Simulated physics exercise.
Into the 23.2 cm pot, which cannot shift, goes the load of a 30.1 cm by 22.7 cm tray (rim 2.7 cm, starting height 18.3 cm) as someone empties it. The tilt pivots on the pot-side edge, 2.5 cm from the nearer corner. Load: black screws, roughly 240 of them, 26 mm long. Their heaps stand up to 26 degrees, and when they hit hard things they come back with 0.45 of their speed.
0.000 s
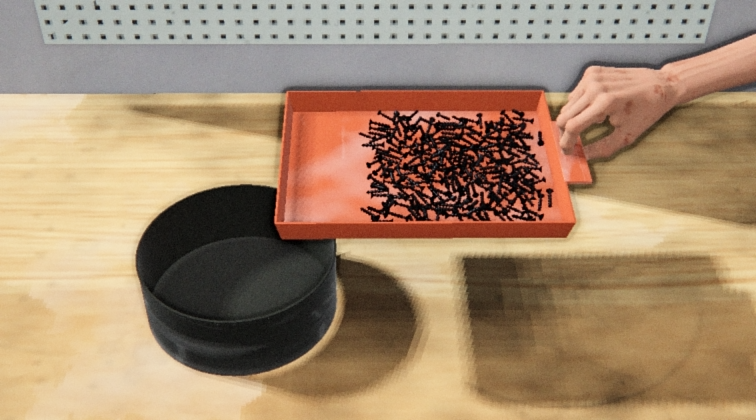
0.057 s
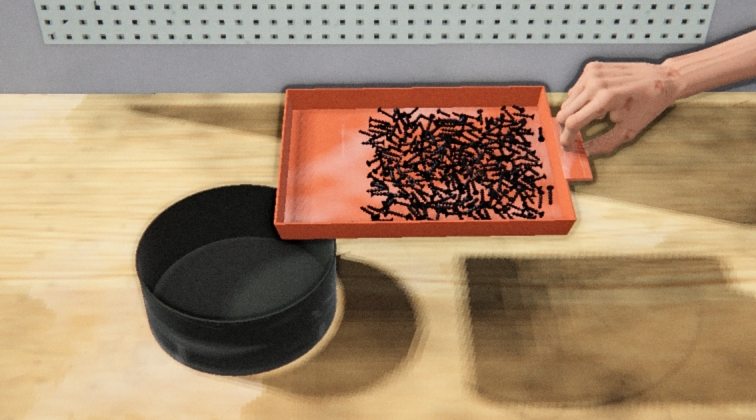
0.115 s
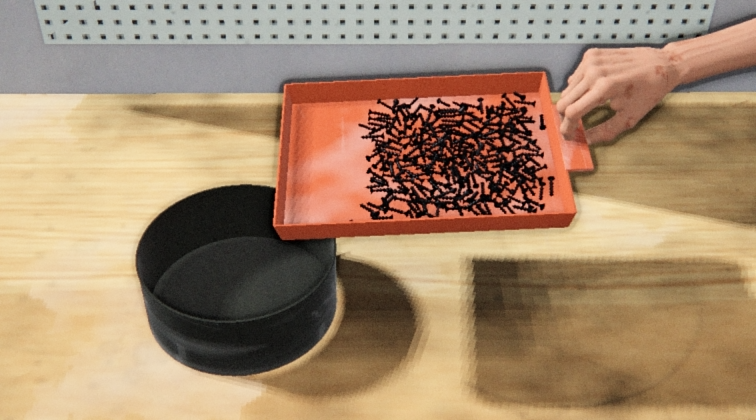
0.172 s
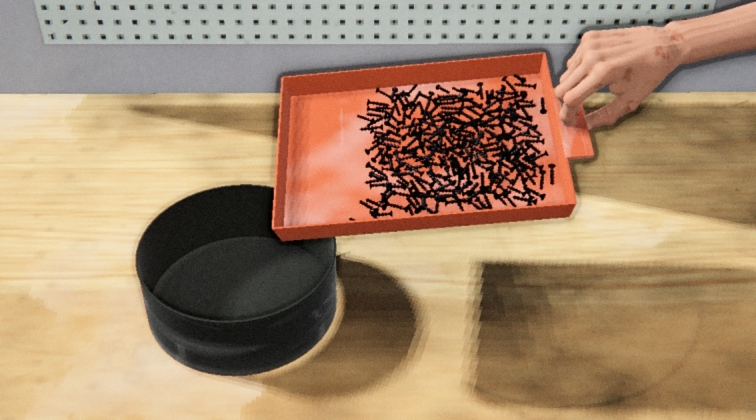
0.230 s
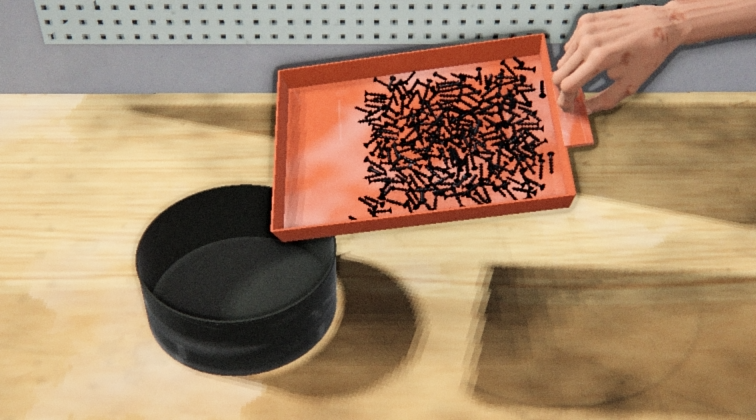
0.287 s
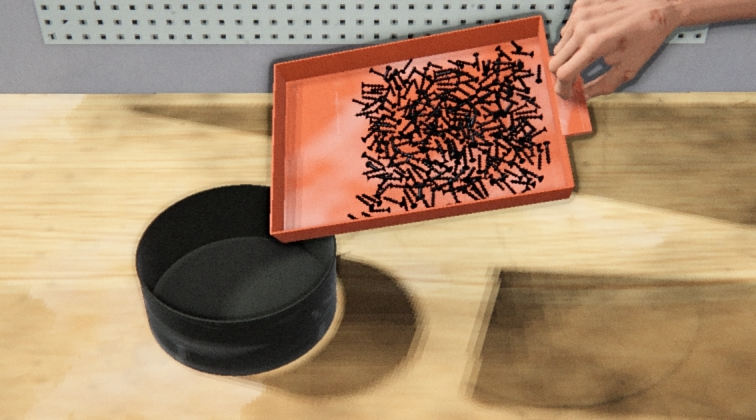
On a wooden workbench, a hand tilts a red tray of black screws leftward above a black pot.
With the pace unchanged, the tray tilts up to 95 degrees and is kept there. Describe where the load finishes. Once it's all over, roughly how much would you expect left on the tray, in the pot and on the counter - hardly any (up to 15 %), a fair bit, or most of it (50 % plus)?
I'd expect tray: Hardly any; pot: A fair bit; counter: Most of it.
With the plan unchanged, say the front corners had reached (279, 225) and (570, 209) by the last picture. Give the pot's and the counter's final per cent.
Split: Pot = 10, counter = 90.
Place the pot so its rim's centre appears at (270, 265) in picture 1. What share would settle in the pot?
With the pot there, close to 80 per cent.
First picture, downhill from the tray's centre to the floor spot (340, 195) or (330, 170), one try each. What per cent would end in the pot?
Estimate: Some 85 % and some 90 % respectively.
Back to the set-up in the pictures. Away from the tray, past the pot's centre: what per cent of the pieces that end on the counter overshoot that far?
It comes to near 30 percent.
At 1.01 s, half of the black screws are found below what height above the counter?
Some 20 cm.
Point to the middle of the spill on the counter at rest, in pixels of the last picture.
Around (249, 409).
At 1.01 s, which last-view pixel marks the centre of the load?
At that time the load is centred around (276, 247).
After 0.72 s, tilt 55 degrees; the tray holds 100 %, the pot 0 %.
Then, at 1.01 s, tilt 80 degrees; the tray holds 60 %, the pot 5 %.
After 1.40 s, tilt 95 degrees; the tray holds 0 %, the pot 30 %.
At rest (2.3 s), tray 0 %, pot 40 %, counter 60 %.
